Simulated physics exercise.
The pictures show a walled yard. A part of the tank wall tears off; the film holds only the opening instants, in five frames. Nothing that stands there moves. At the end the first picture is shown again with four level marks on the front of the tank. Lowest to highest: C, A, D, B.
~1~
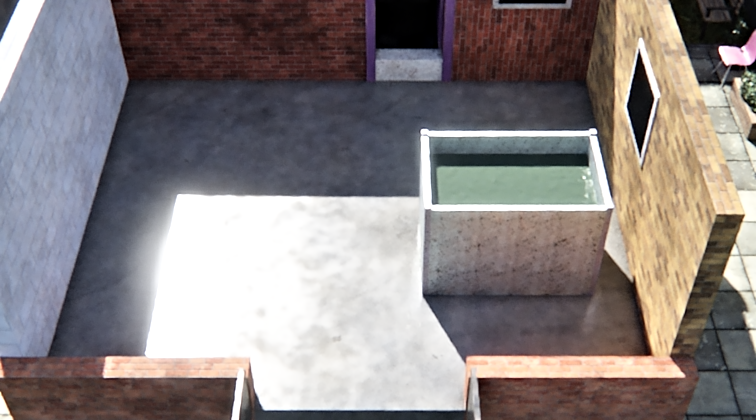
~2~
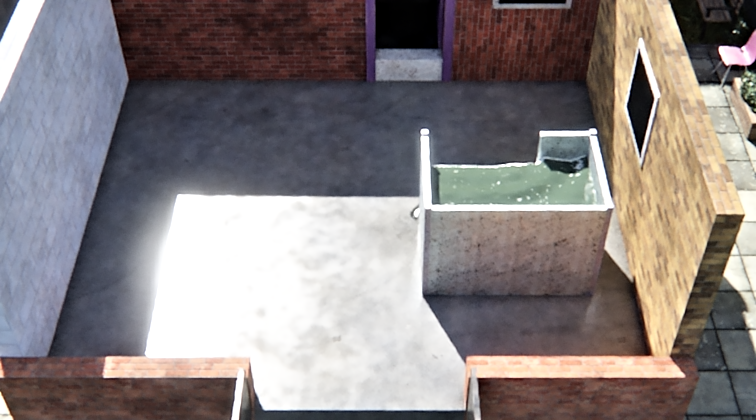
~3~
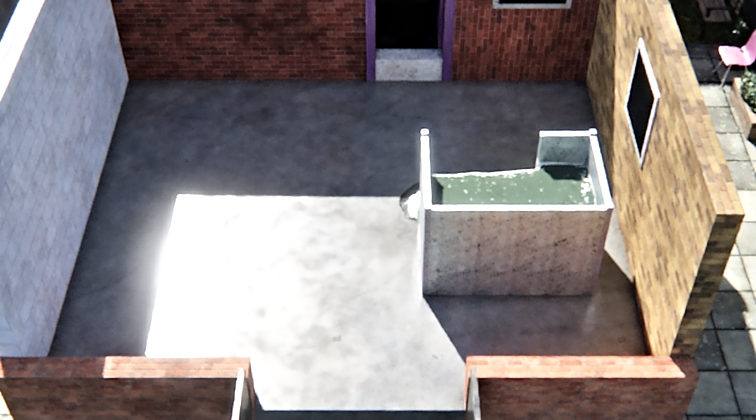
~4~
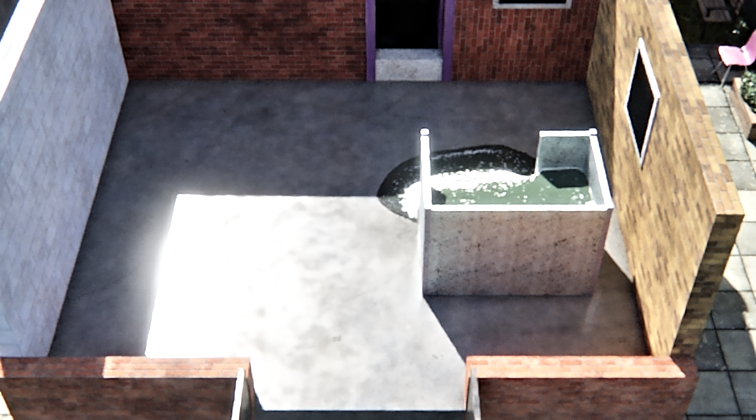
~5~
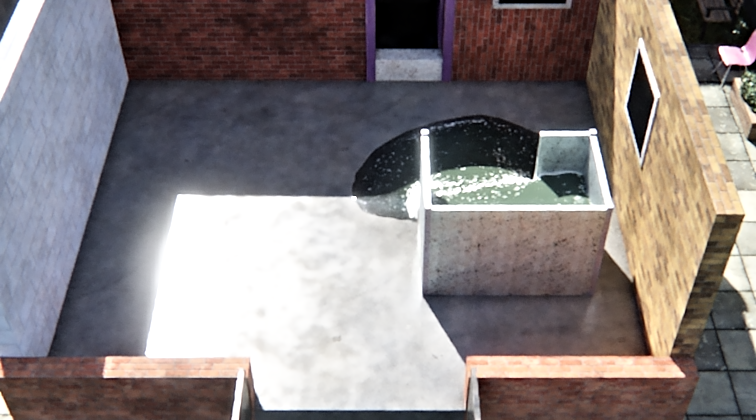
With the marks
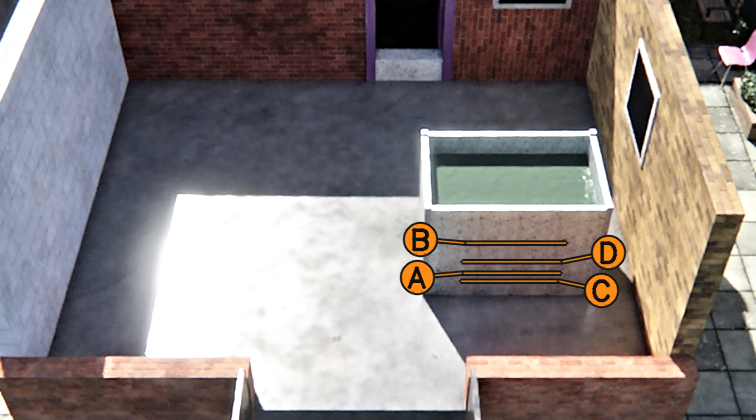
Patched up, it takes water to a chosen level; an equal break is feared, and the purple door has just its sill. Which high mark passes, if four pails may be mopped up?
It is B.
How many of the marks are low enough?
All of them.
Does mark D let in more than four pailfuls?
No, that is safe.
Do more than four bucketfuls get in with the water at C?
No, not at all.
On the marked copy, A at (511, 273); B at (515, 243); C at (510, 281); D at (512, 261); from the bottom up C, A, D, B.
If A is chosen, nothing gets over.
If B is chosen, a bucket or two gets in.
If C is chosen, nothing gets over.
If D is chosen, nothing gets over.
